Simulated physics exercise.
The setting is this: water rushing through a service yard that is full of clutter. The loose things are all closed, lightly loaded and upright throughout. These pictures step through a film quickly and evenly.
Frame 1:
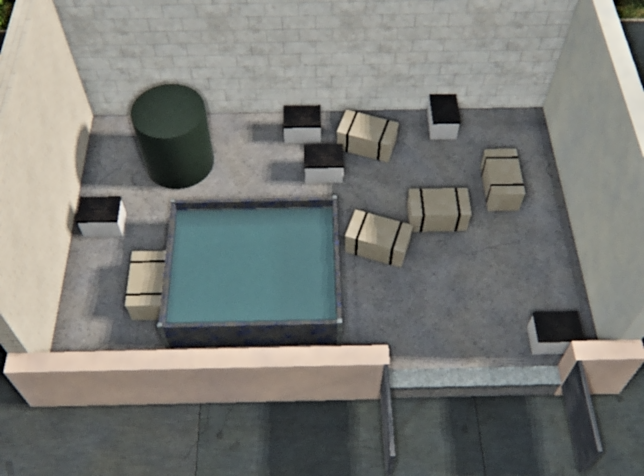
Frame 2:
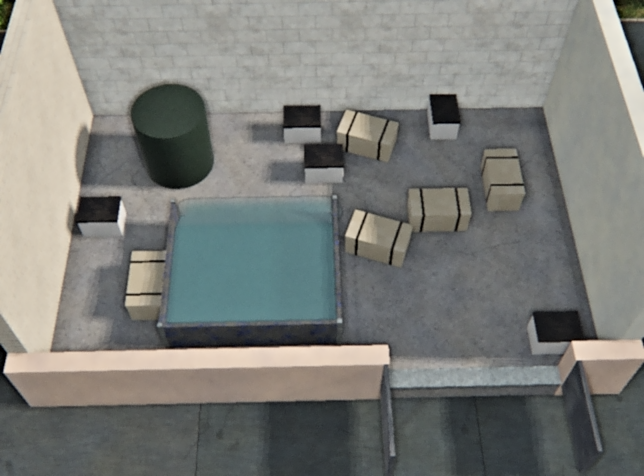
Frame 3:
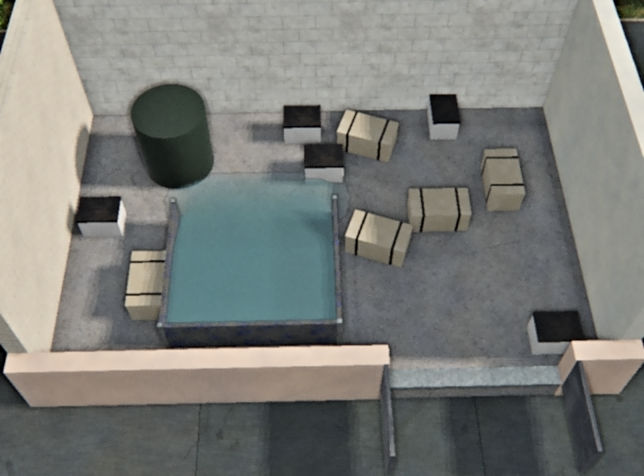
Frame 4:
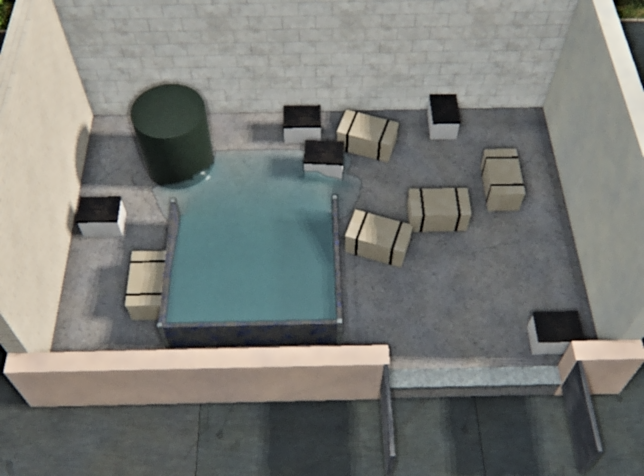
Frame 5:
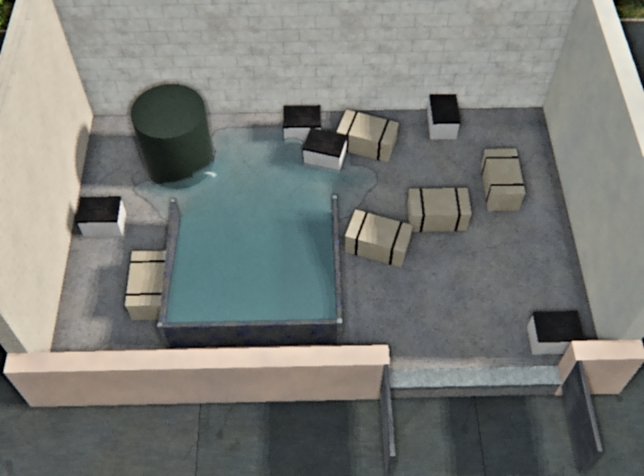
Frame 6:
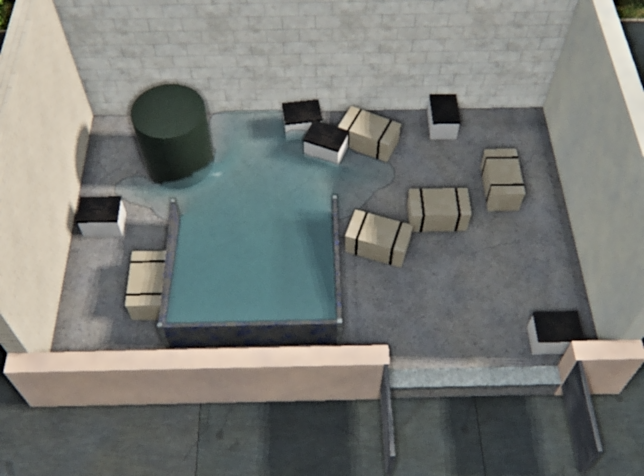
In a walled service yard, water pours from the back of a rectangular tank and spreads around a green cylinder toward the rear wall, nudging one black-topped box slightly backward, then barely shifting another behind it.
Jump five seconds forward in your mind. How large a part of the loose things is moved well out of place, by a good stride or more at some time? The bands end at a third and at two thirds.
The part that gets shoved well aside reaches two thirds.
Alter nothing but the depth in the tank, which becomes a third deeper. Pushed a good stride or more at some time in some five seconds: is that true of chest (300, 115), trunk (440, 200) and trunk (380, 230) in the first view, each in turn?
Well, in sequence: Carried that far, carried that far, not carried that far.
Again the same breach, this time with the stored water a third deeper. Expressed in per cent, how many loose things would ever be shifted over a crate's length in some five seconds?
80 per cent.
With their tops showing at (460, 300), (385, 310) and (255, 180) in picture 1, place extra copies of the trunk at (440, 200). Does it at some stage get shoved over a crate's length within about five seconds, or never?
Copy by copy, in order: Largely stays, largely stays, relocated.
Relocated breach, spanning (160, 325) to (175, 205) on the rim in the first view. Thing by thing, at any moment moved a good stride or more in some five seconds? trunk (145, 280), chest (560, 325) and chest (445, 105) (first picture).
In the order asked: Goes the distance, then never gets that far, then never gets that far.
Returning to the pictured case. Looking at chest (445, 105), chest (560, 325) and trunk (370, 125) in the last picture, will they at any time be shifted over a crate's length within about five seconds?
In the order given: Covered the distance, fell short, covered the distance.
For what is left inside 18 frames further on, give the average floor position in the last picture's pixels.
The average sits close to (418, 220).
A moment on, 1 of 10 are well off their spots; 0 afloat.
Next, 3 of 10 are well off their spots; 3 afloat.
Later, 6 of 10 are well off their spots; 2 afloat.
In the end, 8 of 10 are well off their spots, and 8 have been at some point; 6 afloat.
